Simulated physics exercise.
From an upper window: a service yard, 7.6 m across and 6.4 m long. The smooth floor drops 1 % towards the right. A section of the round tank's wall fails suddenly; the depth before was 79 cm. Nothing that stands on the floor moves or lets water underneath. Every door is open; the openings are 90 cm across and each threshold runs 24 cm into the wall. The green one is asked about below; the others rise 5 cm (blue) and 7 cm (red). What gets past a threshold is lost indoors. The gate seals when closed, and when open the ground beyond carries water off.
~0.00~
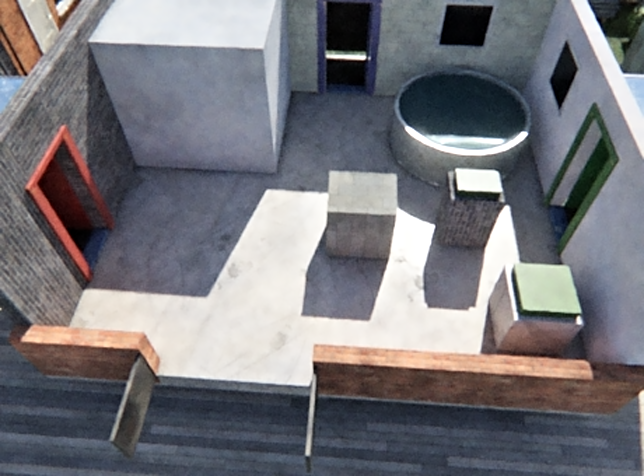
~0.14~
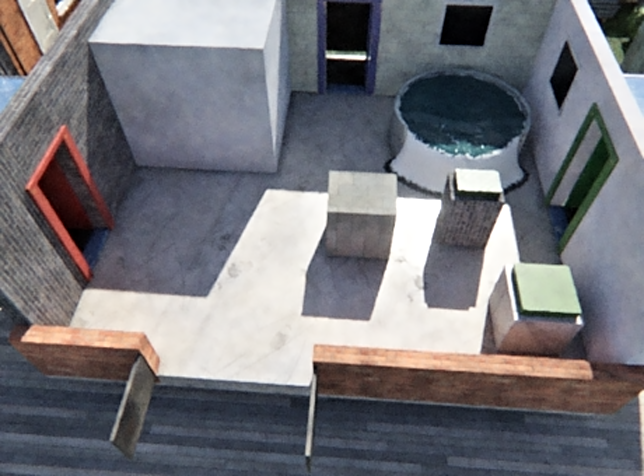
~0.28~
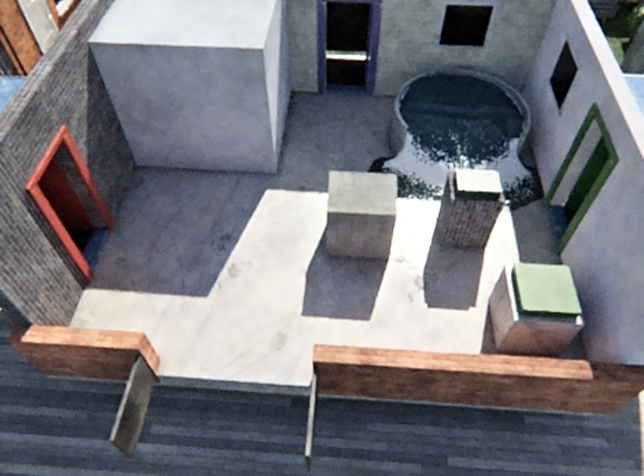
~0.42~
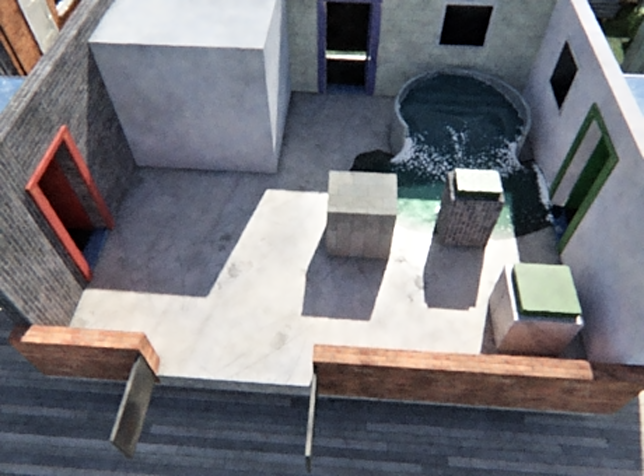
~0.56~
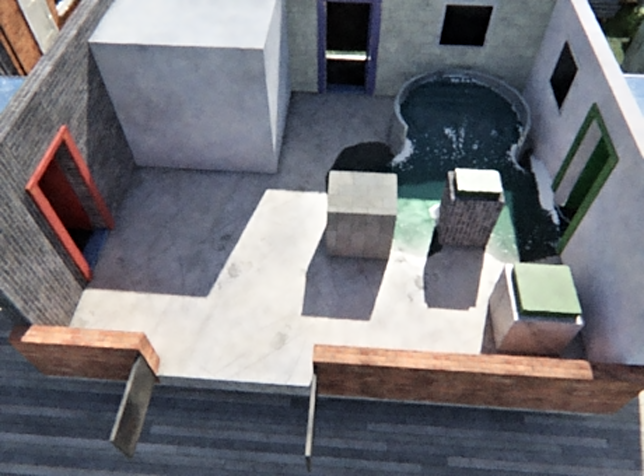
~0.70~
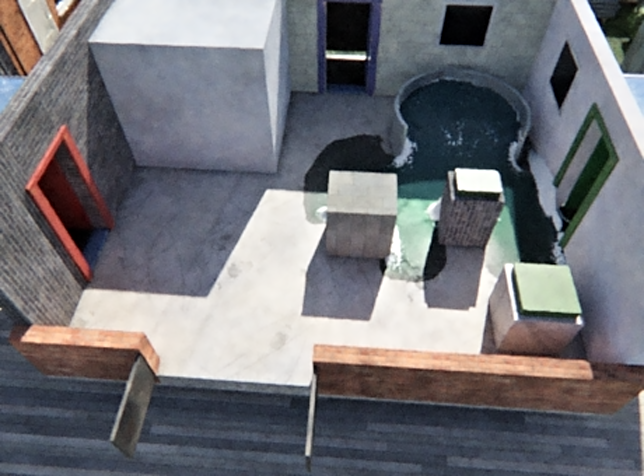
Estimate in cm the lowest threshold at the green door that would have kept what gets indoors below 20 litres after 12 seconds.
About 33 cm.
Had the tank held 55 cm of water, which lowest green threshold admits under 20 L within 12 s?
Then roughly 22 cm.
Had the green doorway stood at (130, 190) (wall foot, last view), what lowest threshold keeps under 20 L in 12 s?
About 13.5 cm.
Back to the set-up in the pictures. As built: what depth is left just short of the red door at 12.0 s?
Roughly 3.5 cm deep.
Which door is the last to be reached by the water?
Last comes the blue one.
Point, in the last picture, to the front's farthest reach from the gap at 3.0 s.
Near (78, 308).
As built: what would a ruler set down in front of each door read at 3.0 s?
Depths in cm: Blue 0, green 22, red 8.
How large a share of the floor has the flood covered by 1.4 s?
About 40 per cent.
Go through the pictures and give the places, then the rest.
The round tank at (461, 111) is whole and still, 79 cm deep; the green door at (575, 187) is dry, in the first frame.
The gap is at a hidden place, the front 0.4 m out at (523, 180); the back of the round tank holds 79 cm, in the second frame.
The front is at (542, 190), 0.7 m from the gap at a hidden place; 2.2 m2 of floor is wet, 79 cm left at the back, in the third frame.
The gap is at a hidden place, the front 1.3 m out at a hidden place; the back of the round tank holds 77 cm, in the fourth frame.
Water pours out at a hidden place and has run 1.8 m, to a hidden place; about 9 cm deep outside, 69 cm at the back, in the fifth frame.
Water pours out at a hidden place and has run 2.4 m, to a hidden place; about 9 cm deep outside, 67 cm at the back; water is at the green door at (575, 187), in the sixth frame.
After 1.4 s water covers 40 % of the floor, deepest (50 cm) near (457, 215); 24 cm at the green door, 69 litres in over its 7 cm threshold.
After 3.0 s water covers 70 % of the floor, deepest (34 cm) near (594, 390); 22 cm at the green door, 312 litres in over its 7 cm threshold.
After 12.0 s water covers 100 % of the floor, deepest (13 cm) near (293, 93); 9 cm at the green door, 458 litres in over its 7 cm threshold.
At the green door as built, the water arrived by 0.6 s and peaked near 31 cm at 1.8 s.
Run again over the same 12 s with other heights there, 31 litres in over 30 cm, 2 litres over 41 cm. The limit of 20 litres is kept from about 33 cm up.
